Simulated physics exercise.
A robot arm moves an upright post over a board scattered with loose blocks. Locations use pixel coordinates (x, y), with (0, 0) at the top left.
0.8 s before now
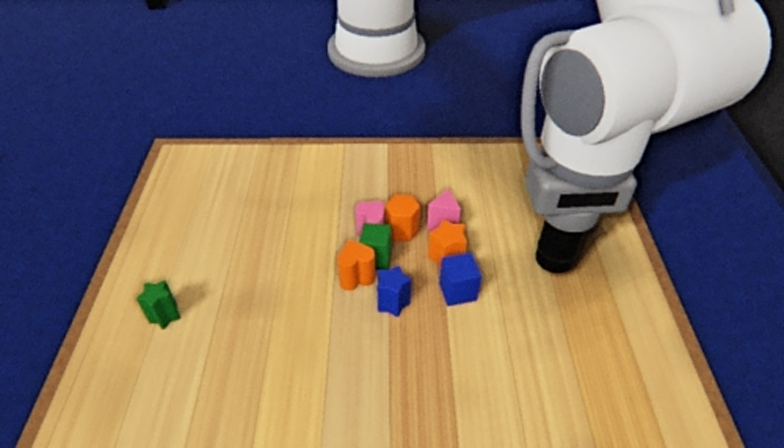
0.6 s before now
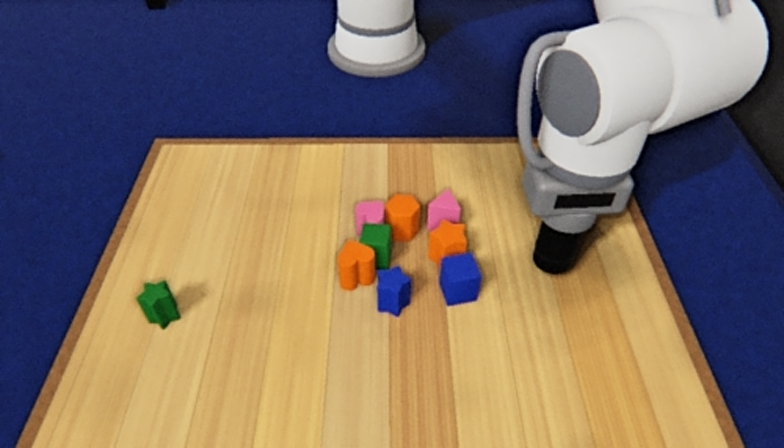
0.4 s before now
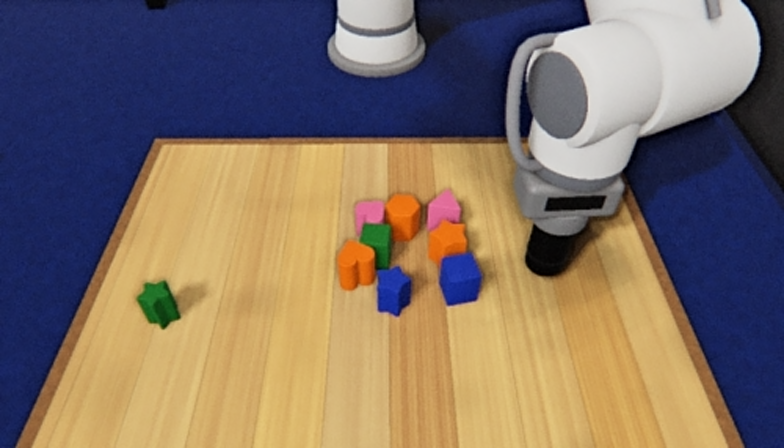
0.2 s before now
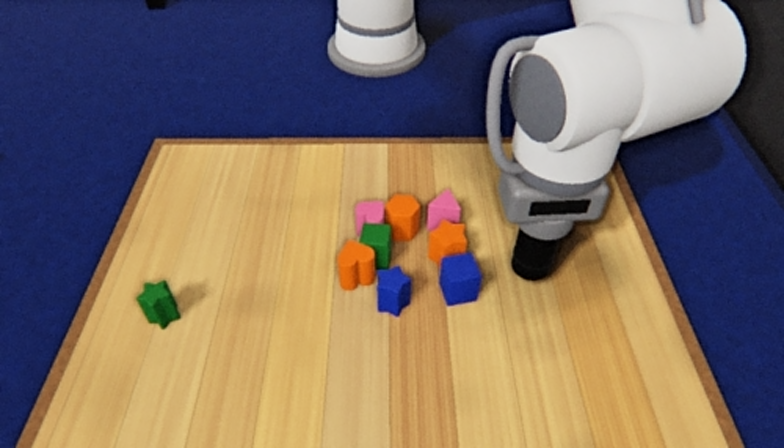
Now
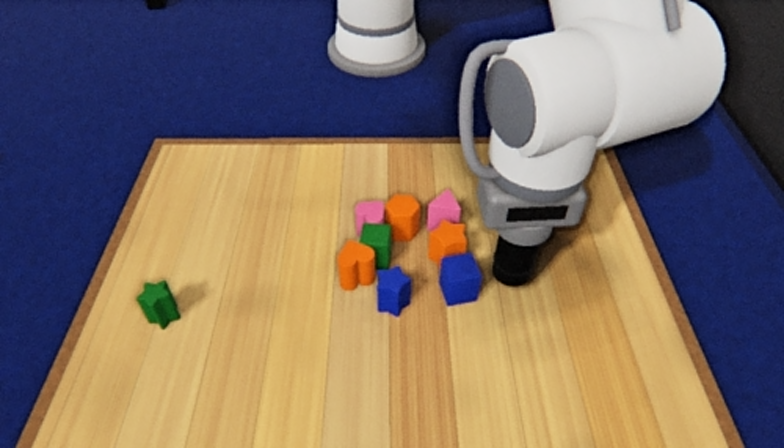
A wooden board with a darker rim lies on a blue surface, seen from above at an angle by a still camera. Orange, pink, green and blue blocks cluster near the middle, a green star-shaped block sits alone at left, and a white robot arm holds a black post at right. The arm moves the post left and slightly nearer, toward the blue square block, while every block stays still.
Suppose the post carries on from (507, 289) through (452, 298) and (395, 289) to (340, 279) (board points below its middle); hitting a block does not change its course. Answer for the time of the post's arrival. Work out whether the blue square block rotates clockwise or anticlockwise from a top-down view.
From above, it looks like the blue square block goes clockwise.
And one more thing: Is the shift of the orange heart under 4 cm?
No, that is not how it ends up.
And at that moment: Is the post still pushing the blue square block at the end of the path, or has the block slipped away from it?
My guess is it keeps its place ahead of the post.
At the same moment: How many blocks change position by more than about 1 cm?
I think three or more will be displaced.
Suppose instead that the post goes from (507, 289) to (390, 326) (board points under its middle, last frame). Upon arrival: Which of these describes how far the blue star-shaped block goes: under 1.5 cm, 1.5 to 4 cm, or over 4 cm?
If I had to pick, the blue star-shaped block travels from 1.5 to 4 cm here.
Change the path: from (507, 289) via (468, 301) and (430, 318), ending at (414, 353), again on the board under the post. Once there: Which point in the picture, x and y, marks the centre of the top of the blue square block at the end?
Expect it around (413, 265).
What follows on the original path. One third of the way, post at (454, 282); blue star-shaped block at (388, 280); blue square block at (419, 266), turned 30° clockwise.
Two thirds of the way, post at (394, 273); orange heart at (327, 249); blue star-shaped block at (366, 284), turned 55° anticlockwise; blue square block at (361, 254), turned 30° clockwise.
At the end, post at (338, 262); orange heart at (279, 237), turned 50° anticlockwise; green square block unmoved; blue star-shaped block at (351, 283), turned 125° anticlockwise; blue square block at (310, 239), turned 50° clockwise.
